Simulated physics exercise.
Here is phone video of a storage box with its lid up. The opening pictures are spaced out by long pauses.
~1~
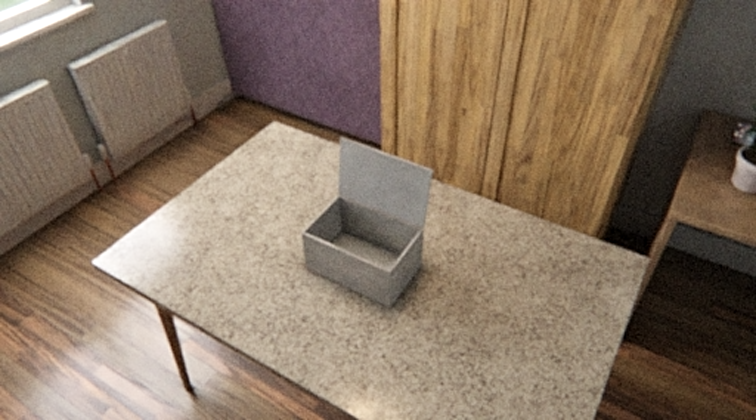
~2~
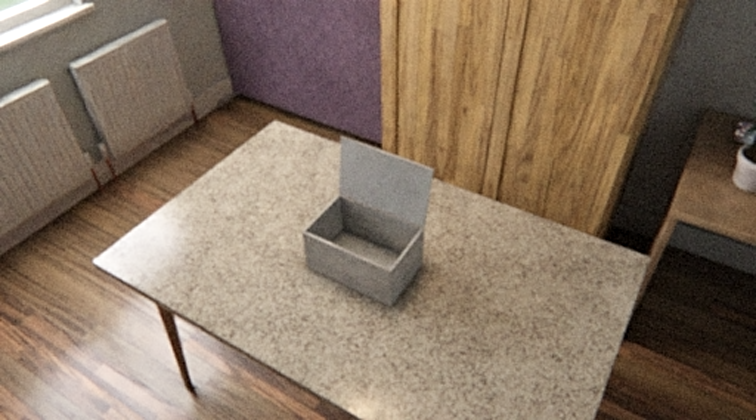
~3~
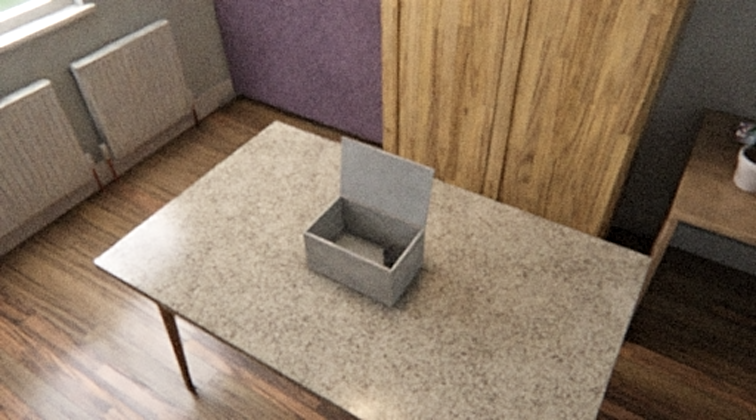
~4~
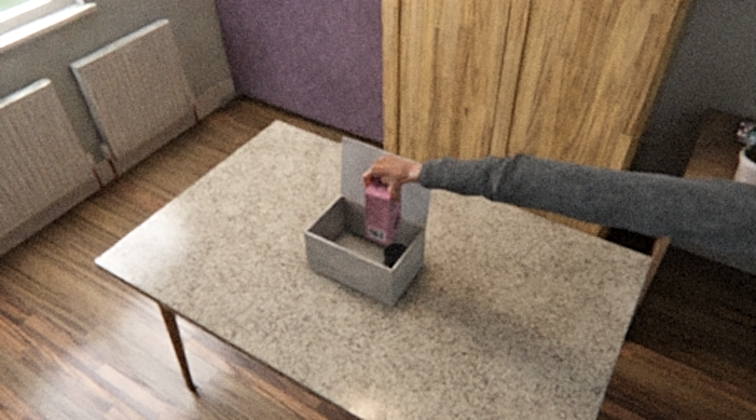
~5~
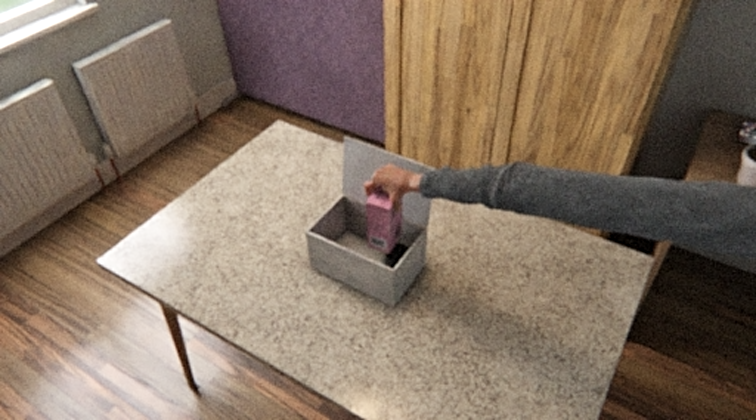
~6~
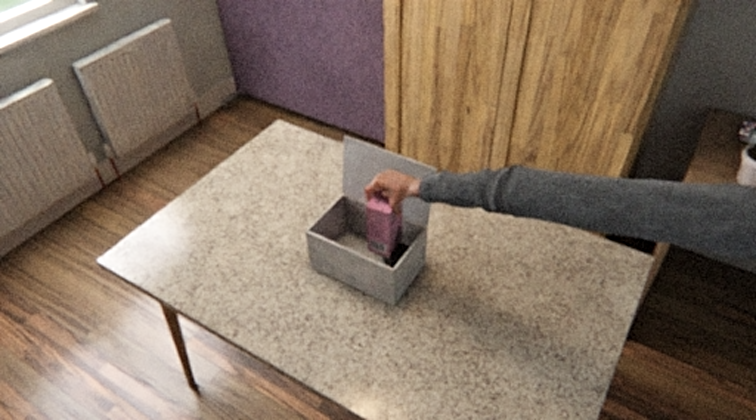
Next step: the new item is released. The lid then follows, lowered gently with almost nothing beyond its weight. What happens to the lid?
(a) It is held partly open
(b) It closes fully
(b) It closes fully.
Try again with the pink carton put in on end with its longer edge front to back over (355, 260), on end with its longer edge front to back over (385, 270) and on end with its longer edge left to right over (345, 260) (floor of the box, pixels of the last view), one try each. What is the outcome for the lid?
Going in order, the lid is left partly open, then comes down all the way, then is left partly open.
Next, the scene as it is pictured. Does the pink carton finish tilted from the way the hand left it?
Looking at the last picture, the pink carton sits at an angle.
Then, 1.00 s later than the last frame, lid starting down; pink carton on its side near (360, 243).
Then, 1.80 s later than the last frame, lid 41° above the rim; pink carton on its side near (360, 243).
When it is over, lid shut; lying over in the box, pink carton; black tin as before. End places, in pixels of the last picture, pink carton near (360, 243).
